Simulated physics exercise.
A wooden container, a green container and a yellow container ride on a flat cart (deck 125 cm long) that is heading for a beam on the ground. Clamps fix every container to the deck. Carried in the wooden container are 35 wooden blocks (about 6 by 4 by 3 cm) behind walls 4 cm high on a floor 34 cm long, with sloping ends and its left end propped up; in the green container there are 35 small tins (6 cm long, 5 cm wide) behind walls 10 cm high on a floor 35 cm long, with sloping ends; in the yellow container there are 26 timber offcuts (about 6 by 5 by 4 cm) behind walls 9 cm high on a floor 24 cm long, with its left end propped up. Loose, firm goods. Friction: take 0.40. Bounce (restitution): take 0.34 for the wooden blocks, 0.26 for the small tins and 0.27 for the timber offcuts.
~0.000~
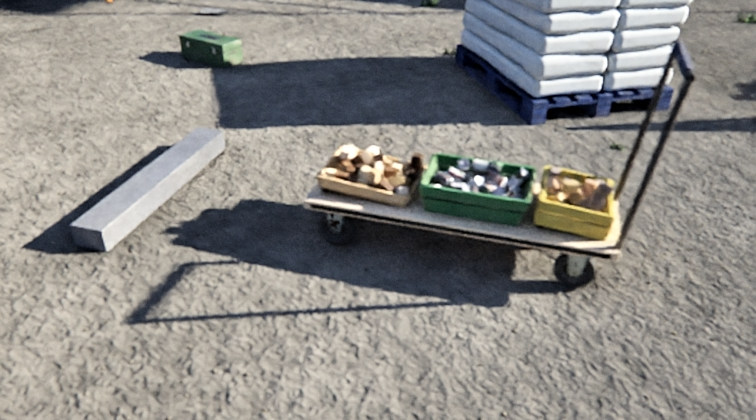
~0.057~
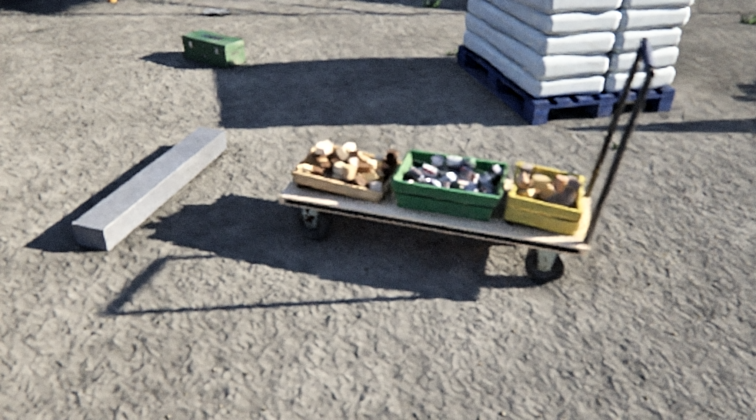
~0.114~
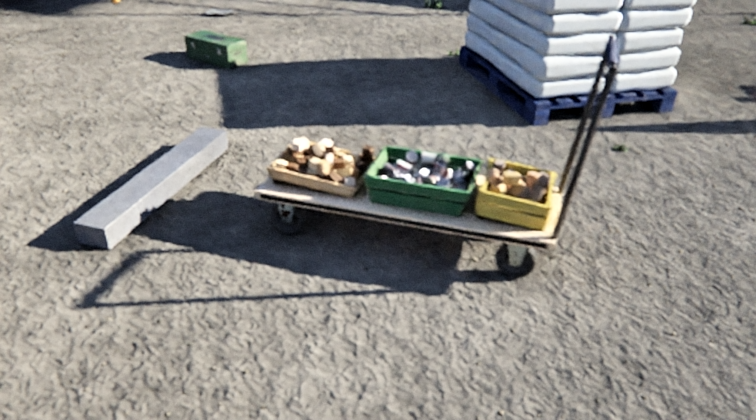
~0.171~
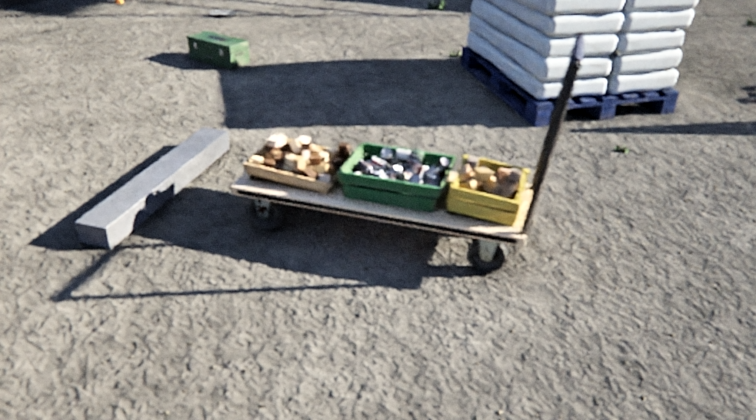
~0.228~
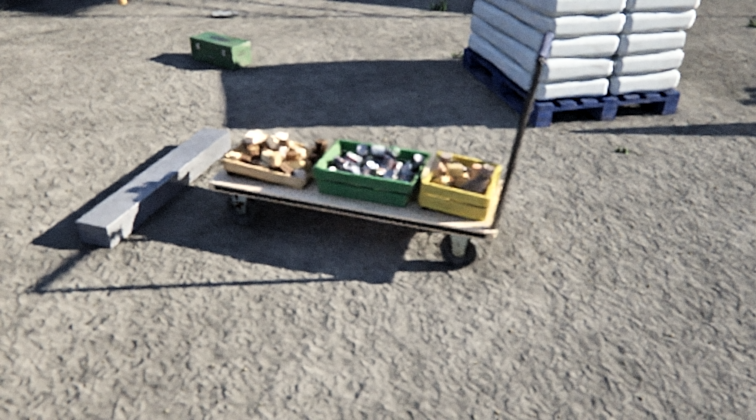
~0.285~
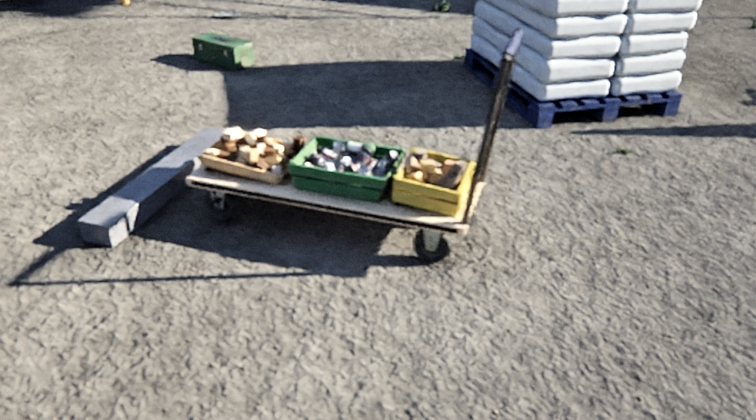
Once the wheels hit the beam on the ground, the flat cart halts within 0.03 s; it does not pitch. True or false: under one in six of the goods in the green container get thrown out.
True, under one in six are thrown out.
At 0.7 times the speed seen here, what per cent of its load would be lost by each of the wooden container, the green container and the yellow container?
Wooden container 10, green container 0, yellow container 10 per cent.
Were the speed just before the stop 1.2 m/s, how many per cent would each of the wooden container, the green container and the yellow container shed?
Wooden container 10 %, green container 0 %, yellow container 10 %.
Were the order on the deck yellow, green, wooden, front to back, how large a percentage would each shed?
Wooden container 20 %, green container 10 %, yellow container 10 %.
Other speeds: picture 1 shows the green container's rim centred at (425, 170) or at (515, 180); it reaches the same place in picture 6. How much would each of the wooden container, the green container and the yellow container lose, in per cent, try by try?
Wooden container 10 then 40, green container 0 then 10, yellow container 10 then 20 per cent.
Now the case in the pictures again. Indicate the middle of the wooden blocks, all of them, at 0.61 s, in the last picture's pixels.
Their middle is around (185, 137).
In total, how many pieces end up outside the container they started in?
Total: Around 16.
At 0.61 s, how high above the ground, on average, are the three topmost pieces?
Their middles sit some 40 cm up.
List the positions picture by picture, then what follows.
In the first picture (places track the rim corner closest to us here; the camera moves round a little), green container (528, 202); yellow container (610, 216); 81 cm to go; all still inside.
In the second picture, green container (498, 197); yellow container (578, 211); 70 cm to go.
In the third picture, green container (468, 192); yellow container (546, 206); 58 cm to go.
In the fourth picture, green container (440, 188); yellow container (516, 202); 47 cm to go.
In the fifth picture, green container (411, 184); yellow container (486, 197); 35 cm to go.
In the sixth picture, green container (384, 179); yellow container (457, 193); 24 cm to go; all still inside.
After 0.39 s, the wheels strike.
After 0.49 s, the wooden container is down by 4 of 35, the green container has all 35 and the yellow container has all 26.
After 0.61 s, the wooden container is down by 8 of 35, the green container is down by 2 of 35 and the yellow container is down by 2 of 26.
After 0.84 s, the wooden container is down by 12 of 35, the green container is down by 2 of 35 and the yellow container is down by 2 of 26.
When it is over (at 1.34 s), the wooden container is down by 12 of 35, the green container is down by 2 of 35 and the yellow container is down by 2 of 26. Asked share, 2 of 35, 6 per cent.
